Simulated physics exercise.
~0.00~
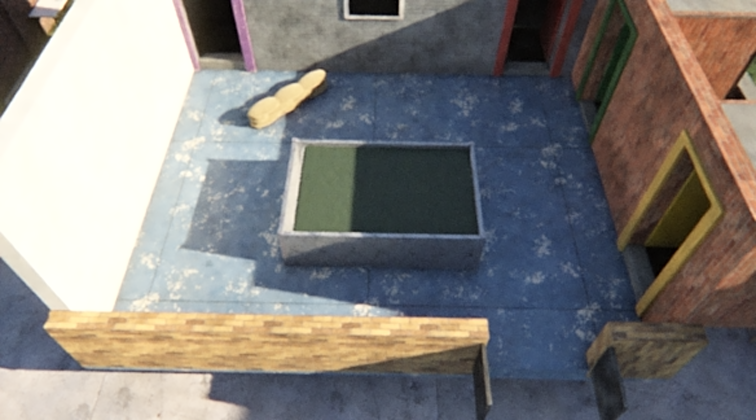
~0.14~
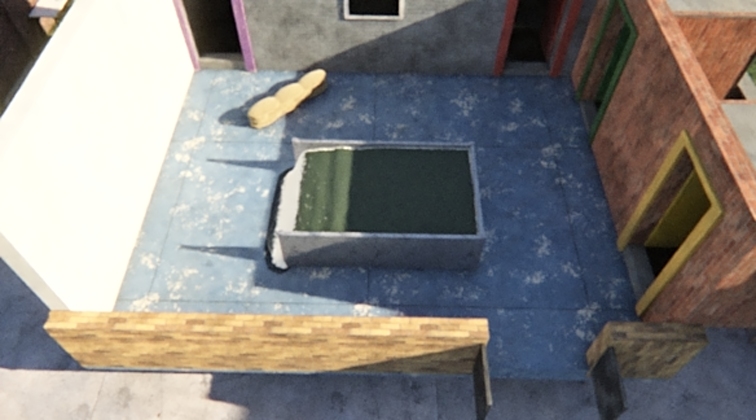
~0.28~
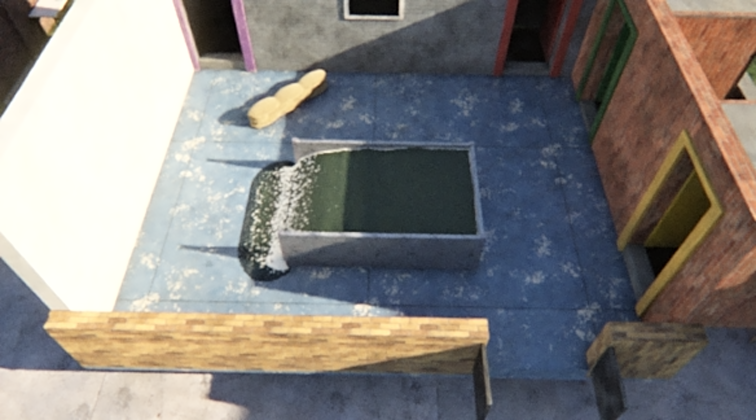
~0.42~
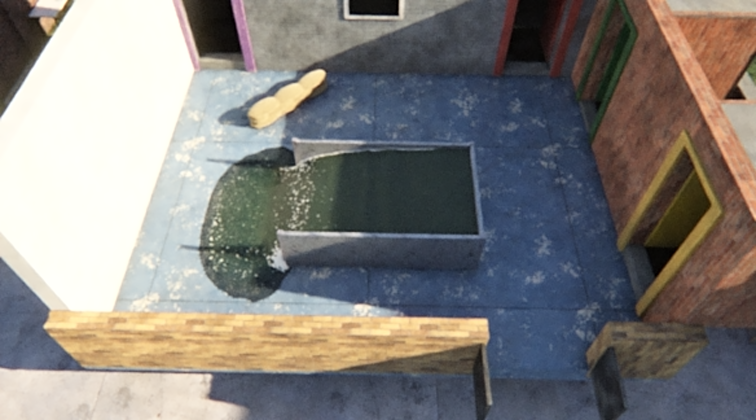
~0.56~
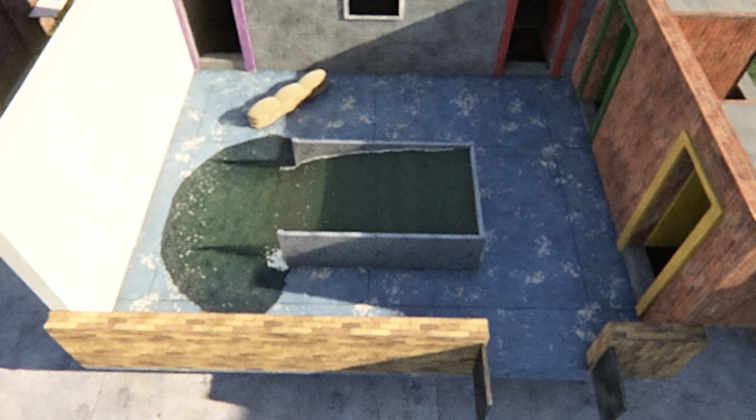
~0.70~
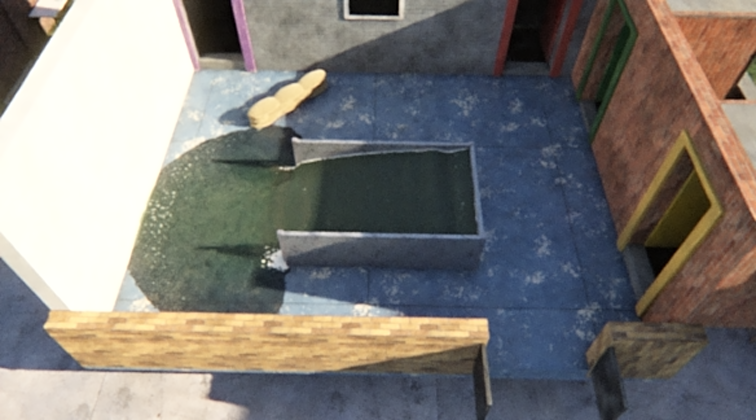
Dark green water pouring from the open left end of a rectangular tank, spreading across a walled yard's blue floor toward the white wall.
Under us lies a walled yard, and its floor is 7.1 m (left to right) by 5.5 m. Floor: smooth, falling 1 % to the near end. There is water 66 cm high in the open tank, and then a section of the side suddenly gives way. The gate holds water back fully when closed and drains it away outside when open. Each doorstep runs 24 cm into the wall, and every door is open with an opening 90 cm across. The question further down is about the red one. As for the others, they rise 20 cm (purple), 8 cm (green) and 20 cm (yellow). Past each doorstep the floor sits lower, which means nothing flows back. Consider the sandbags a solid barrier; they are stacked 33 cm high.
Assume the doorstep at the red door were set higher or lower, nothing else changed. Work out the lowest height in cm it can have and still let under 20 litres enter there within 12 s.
The lowest such height is roughly 6.5 cm.
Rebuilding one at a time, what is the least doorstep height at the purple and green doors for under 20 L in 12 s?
Close to 25 cm (purple) and close to 6.0 cm (green).
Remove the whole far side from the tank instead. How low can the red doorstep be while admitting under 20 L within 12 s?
The answer is some 15 cm.
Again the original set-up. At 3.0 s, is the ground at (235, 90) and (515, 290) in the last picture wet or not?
Note: Point one reached; point two not yet reached.
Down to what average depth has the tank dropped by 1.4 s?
Average depth: Approx. 40 cm.
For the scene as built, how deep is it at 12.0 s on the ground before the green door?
Depth: Near 10.0 cm.
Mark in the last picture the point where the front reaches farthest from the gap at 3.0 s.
Pixel close to (194, 72).
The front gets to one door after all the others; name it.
Coming last is the green one.
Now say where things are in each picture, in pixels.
In the first frame, still water, 66 cm deep, in the open tank at (382, 189); the red door at (538, 29) is dry.
In the second frame, water pours out at (294, 207) and has run 0.2 m, to (273, 262); about 9 cm deep outside, 66 cm at the back.
In the third frame, water pours out at (295, 208) and has run 0.7 m, to (245, 254); about 11 cm deep outside, 66 cm at the back.
In the fourth frame, the front is at (206, 243), 1.3 m from the gap at (295, 209); 2.7 m2 of floor is wet, 66 cm left at the back.
In the fifth frame, the gap is at (295, 210), the front 1.8 m out at (167, 249); the back of the open tank holds 66 cm.
In the sixth frame, the gap is at (295, 210), the front 2.3 m out at (131, 255); the back of the open tank holds 64 cm; the red door at (538, 29), 5.2 m from the gap, is still 4.6 m from the nearest water.
After 1.4 s water covers 25 % of the floor, deepest (40 cm) near (144, 218); it has not reached the red door.
After 3.0 s water covers 40 % of the floor, deepest (38 cm) near (102, 341); it has not reached the red door.
After 12.0 s water covers 95 % of the floor, deepest (12 cm) near (598, 182); 8 cm at the red door, 0 litres in over its 12 cm doorstep.
At the red door as built, the water arrived by 4.7 s and peaked near 12 cm at 9.2 s.
With a doorstep of 5.5 cm, 31 litres would have come in within the 12 s; with 7.5 cm, 14 litres. So under 20 litres takes about 6.5 cm.
